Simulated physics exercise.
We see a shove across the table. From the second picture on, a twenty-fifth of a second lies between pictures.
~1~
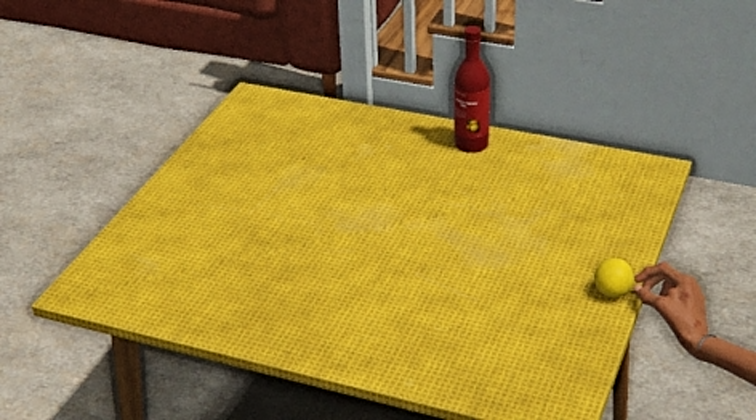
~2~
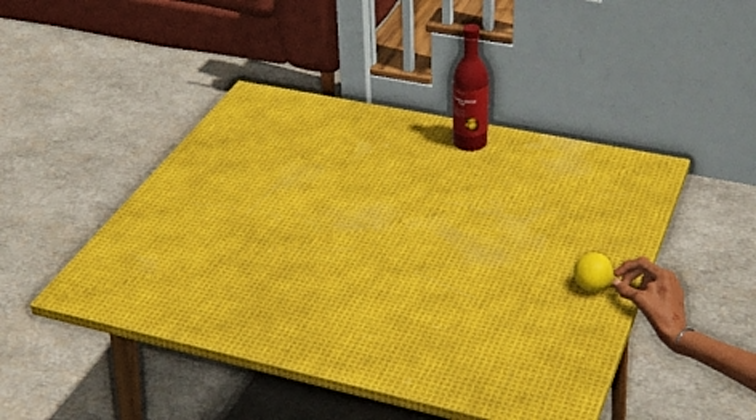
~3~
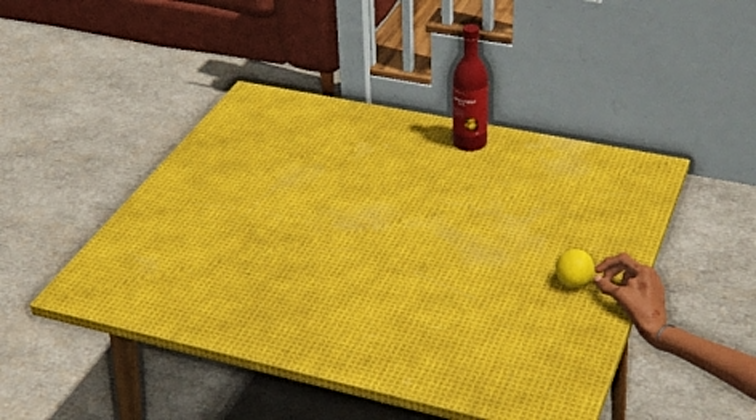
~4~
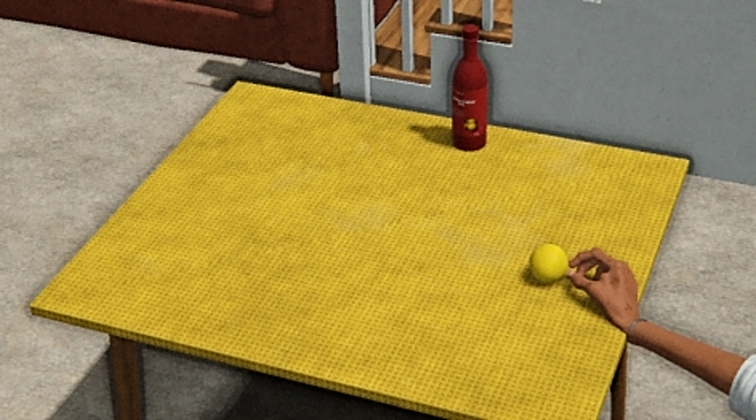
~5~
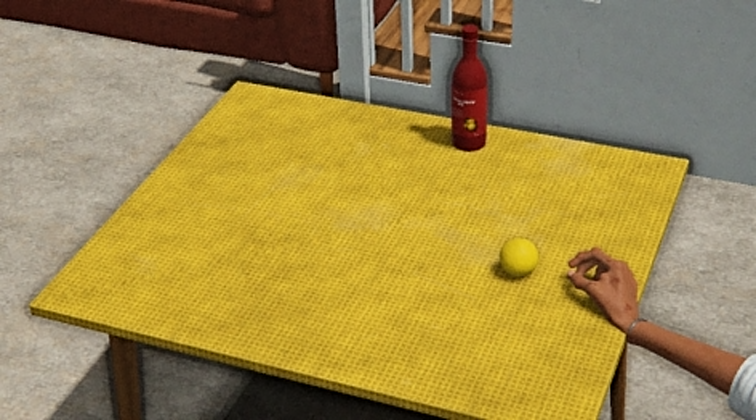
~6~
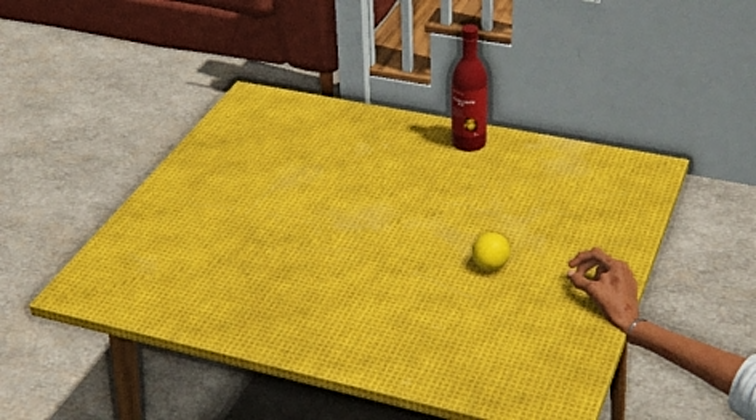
The clip opens on a table with a yellow top, a red bottle near its back edge and a hand holding a yellow lemon at the right side. The hand pushes the lemon a short way left across the surface, then stays back as the lemon moves farther left, away from the fingers.
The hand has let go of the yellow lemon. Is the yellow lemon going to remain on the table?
The yellow lemon falls off the table.
Then, 0.40 s past the last view, yellow lemon displaced well along near (257, 203).
Then, 0.80 s past the last view, yellow lemon now off the table.
Finally, off the table, yellow lemon.
